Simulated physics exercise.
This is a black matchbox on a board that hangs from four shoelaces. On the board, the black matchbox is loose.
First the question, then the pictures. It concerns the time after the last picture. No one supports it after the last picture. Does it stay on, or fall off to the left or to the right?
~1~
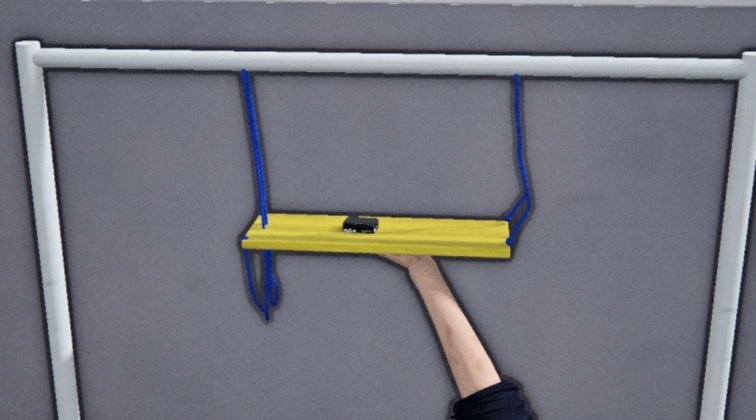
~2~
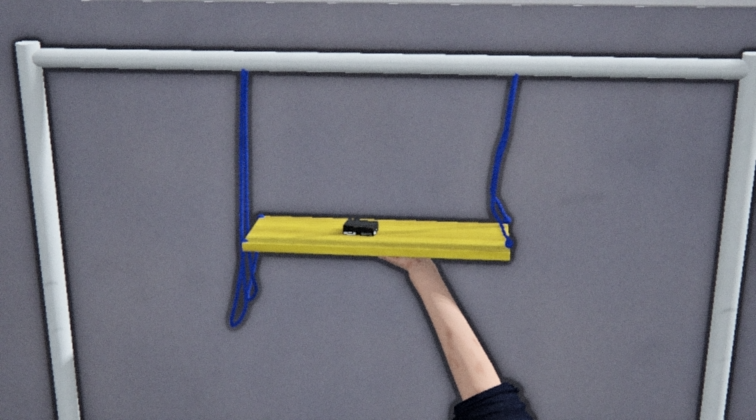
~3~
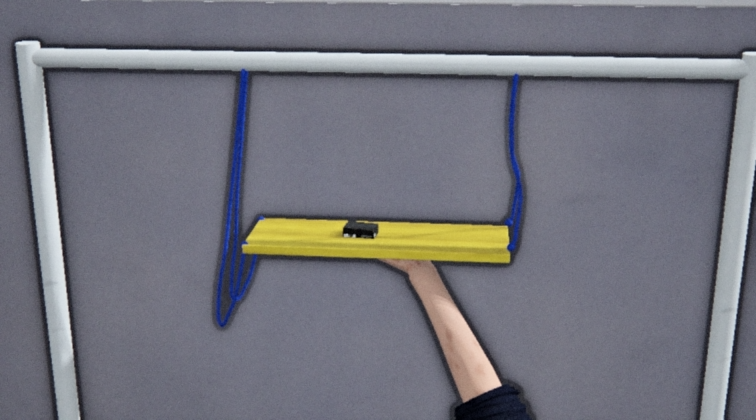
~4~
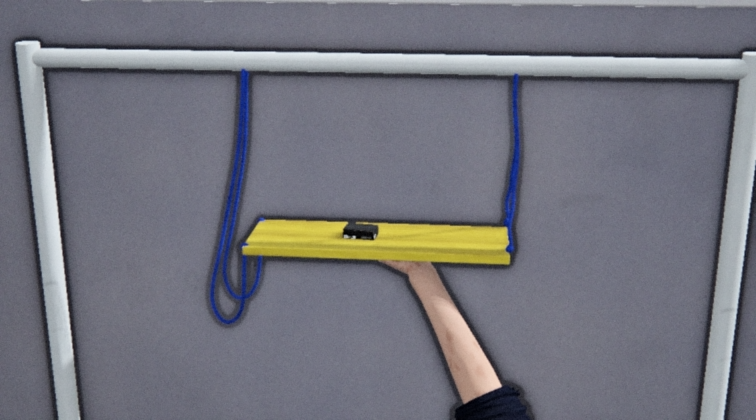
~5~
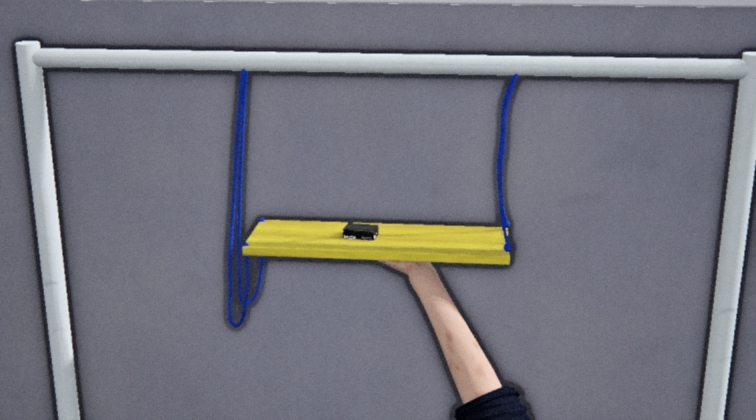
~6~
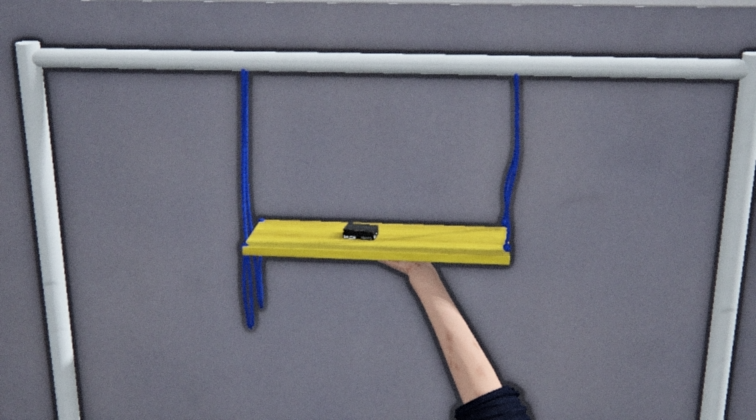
Leaves by the left.
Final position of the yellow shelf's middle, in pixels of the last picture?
Look near (411, 321) in the last picture.
Then, 0.60 s later than the last view, board tipped 31° down to the left; matchbox falling near (168, 351).
Then, 1.24 s later than the last view, board tipped 41° down to the left; matchbox on the floor.
Finally, board tipped 43° down to the left; matchbox on the floor. The black matchbox falls from the left end.
